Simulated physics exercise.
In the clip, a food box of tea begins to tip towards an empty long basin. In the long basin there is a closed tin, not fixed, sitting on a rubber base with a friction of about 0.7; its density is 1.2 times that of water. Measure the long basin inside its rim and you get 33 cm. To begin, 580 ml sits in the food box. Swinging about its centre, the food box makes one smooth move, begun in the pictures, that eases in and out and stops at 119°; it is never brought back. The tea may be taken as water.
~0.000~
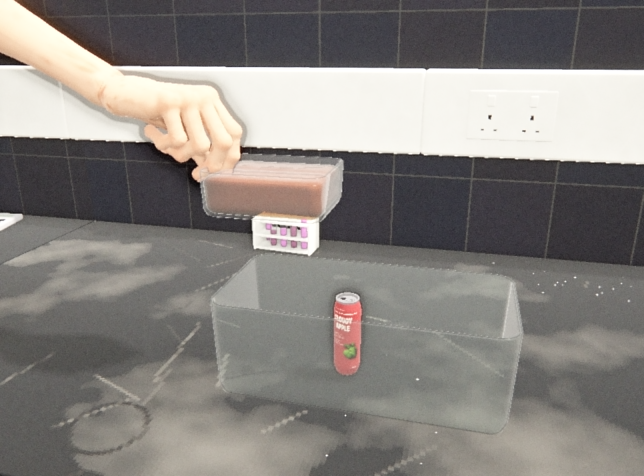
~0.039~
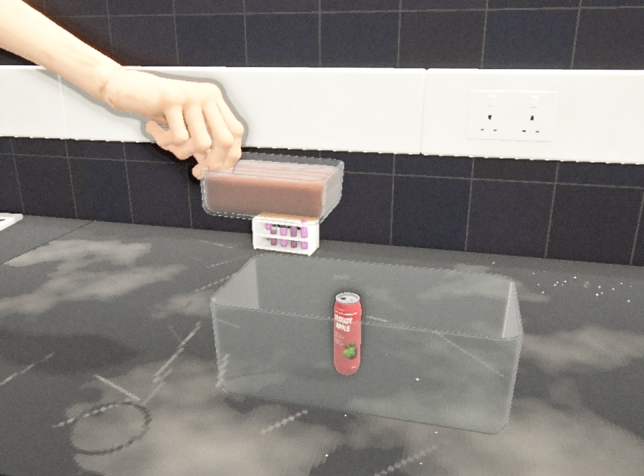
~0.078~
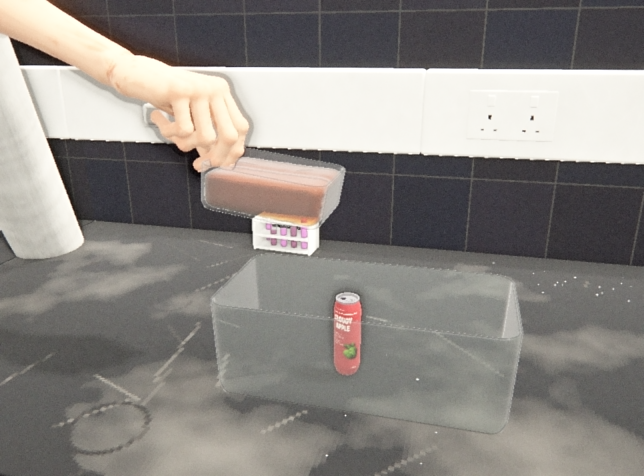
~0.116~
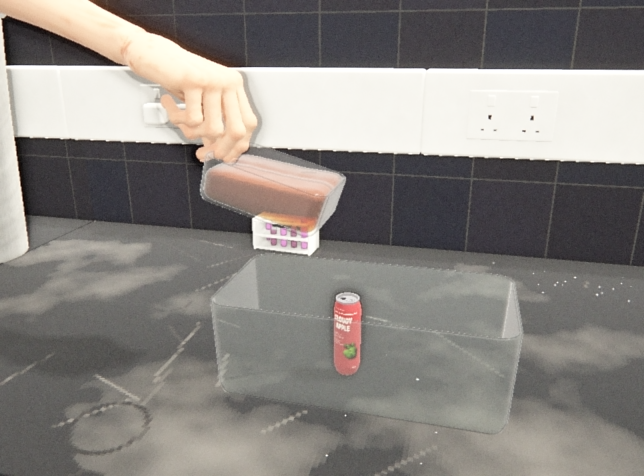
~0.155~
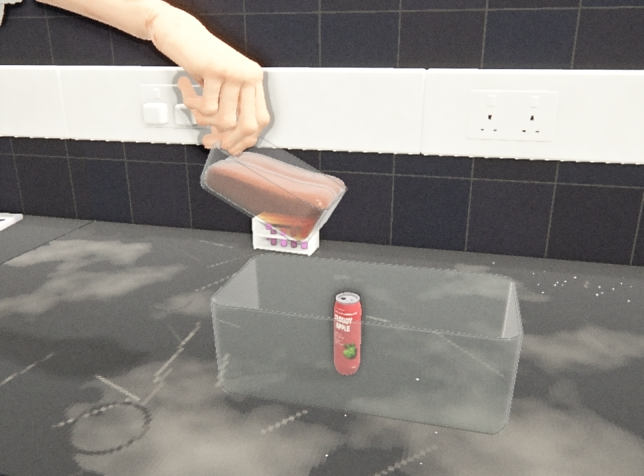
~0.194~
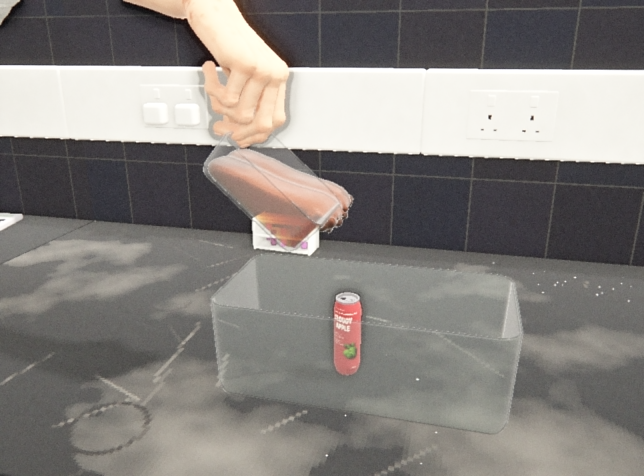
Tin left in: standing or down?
It stays vertical.
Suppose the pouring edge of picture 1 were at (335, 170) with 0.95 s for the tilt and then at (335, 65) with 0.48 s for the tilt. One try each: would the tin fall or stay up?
Trial 1 - tin stays standing; trial 2 - tin stays standing.
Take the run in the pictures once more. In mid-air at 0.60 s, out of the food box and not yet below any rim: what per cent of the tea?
Around 4 per cent of the liquid is in flight.
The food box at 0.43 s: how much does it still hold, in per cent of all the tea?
Some 7 per cent.
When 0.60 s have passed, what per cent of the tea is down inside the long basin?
Value: Approx. 96 %.
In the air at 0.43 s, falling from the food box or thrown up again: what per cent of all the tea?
Near 6 per cent at that time.
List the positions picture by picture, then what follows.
Tilt 0°; pouring edge (334, 170); surface from (222, 168) to (334, 175); the long basin's rim runs from (235, 277) to (517, 307); the tin's top is at (348, 302), in the first frame.
Tilt 2°; pouring edge (334, 172); surface from (222, 168) to (334, 176), in the second frame.
Tilt 8°; pouring edge (336, 179); surface from (223, 164) to (335, 178), in the third frame.
Tilt 16°; pouring edge (336, 188); surface from (224, 162) to (337, 182), in the fourth frame.
Tilt 28°; pouring edge (335, 201); surface from (225, 159) to (322, 185); 4 per cent is over the edge, in the fifth frame.
Tilt 42°; pouring edge (330, 215); surface from (225, 156) to (314, 187); 13 per cent is over the edge, in the sixth frame.
Then, 0.43 s in, the tilt is 116° and 7 per cent is still to pour; the tin stands where it began.
Then, 0.60 s in, the tilt is 119° and 0 per cent is still to pour; the tin stands where it began.
Then, 0.78 s in, the tilt is 119° and 0 per cent is still to pour; the tin stands where it began.
Then, 0.98 s in, the tilt is 119° and 0 per cent is still to pour; the tin stands where it began.
Finally, the tin stands where it began.
